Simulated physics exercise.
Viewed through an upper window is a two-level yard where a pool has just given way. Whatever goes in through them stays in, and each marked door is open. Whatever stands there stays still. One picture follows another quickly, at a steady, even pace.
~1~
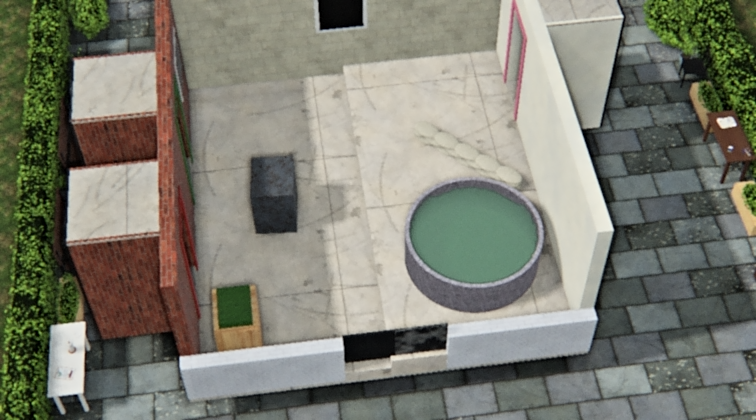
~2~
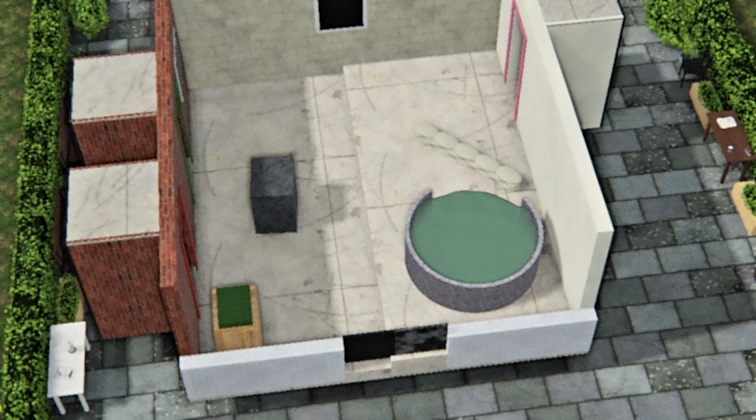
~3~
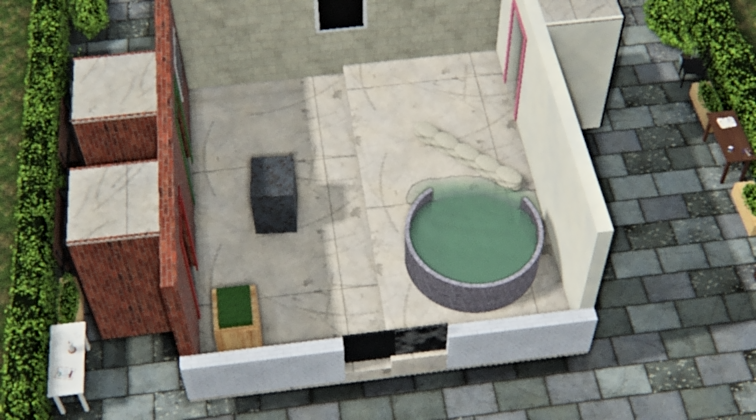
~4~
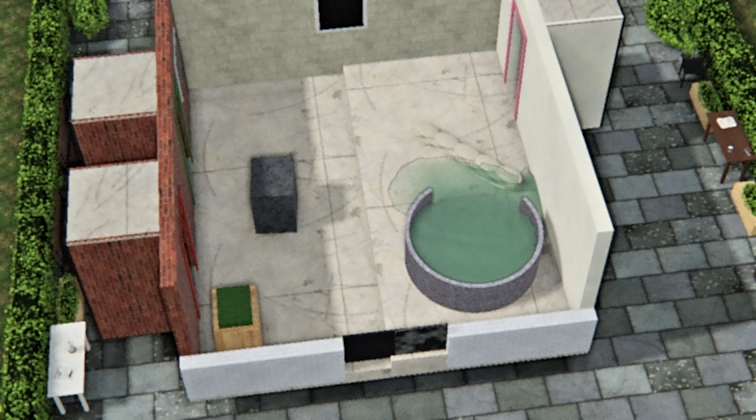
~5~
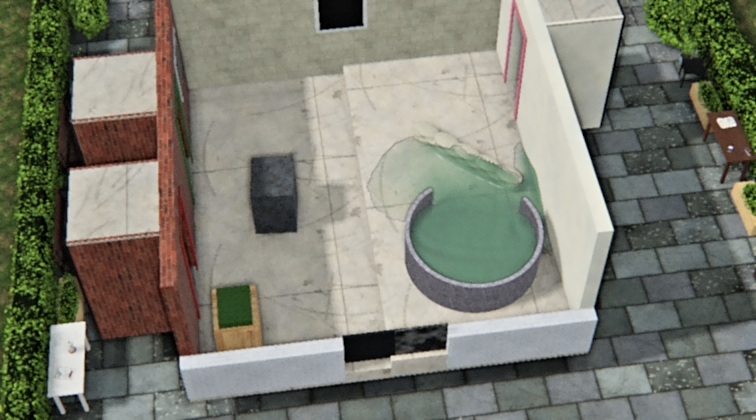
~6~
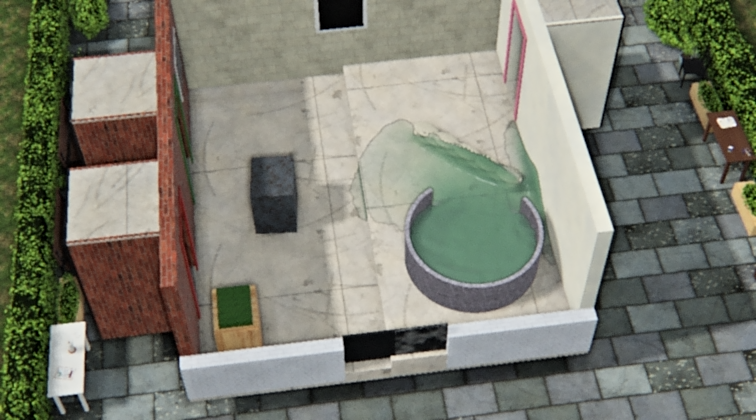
The footage shows a walled yard with a round grey tank of still green water and a dark block nearby; the tank's far side opens, and water pours out, spreading across the pale paving behind it and leftward.
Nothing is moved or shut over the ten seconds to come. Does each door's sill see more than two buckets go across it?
The sill of the pink door does not. The sill of the red door does not. The sill of the green door does not.
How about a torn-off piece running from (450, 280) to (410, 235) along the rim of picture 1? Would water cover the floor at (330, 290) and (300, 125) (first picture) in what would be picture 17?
In order - first: Drenched, second: Not reached.
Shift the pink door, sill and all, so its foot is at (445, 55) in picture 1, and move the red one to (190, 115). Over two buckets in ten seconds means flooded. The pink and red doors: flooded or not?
Note: Pink door lets too much through; red door lets too much through.
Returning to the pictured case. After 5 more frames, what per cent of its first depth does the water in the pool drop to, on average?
About 54 per cent.
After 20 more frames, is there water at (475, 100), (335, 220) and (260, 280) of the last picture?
Same order as asked: Drenched; drenched; dry as before.
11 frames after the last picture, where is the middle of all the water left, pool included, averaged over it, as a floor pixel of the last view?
Roughly (441, 196) in the last picture.
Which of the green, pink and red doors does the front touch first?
That's the pink-painted one.
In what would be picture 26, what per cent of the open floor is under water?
Near 70 in a hundred.
A moment on, water covers 30 % of the floor; the pink door wet at the sill, nothing in, the red door not reached, the green door not reached.
Next, water covers 50 % of the floor; the pink door wet at the sill, nothing in, the red door not reached, the green door not reached.
Then, water covers 70 % of the floor; the pink door wet at the sill, nothing in, the red door not reached, the green door wet at the sill, nothing in.
Later, water covers 90 % of the floor; the pink door wet at the sill, nothing in, the red door wet at the sill, nothing in, the green door wet at the sill, nothing in.
In the end, water covers 95 % of the floor; the pink door wet at the sill, nothing in, the red door wet at the sill, nothing in, the green door wet at the sill, nothing in.
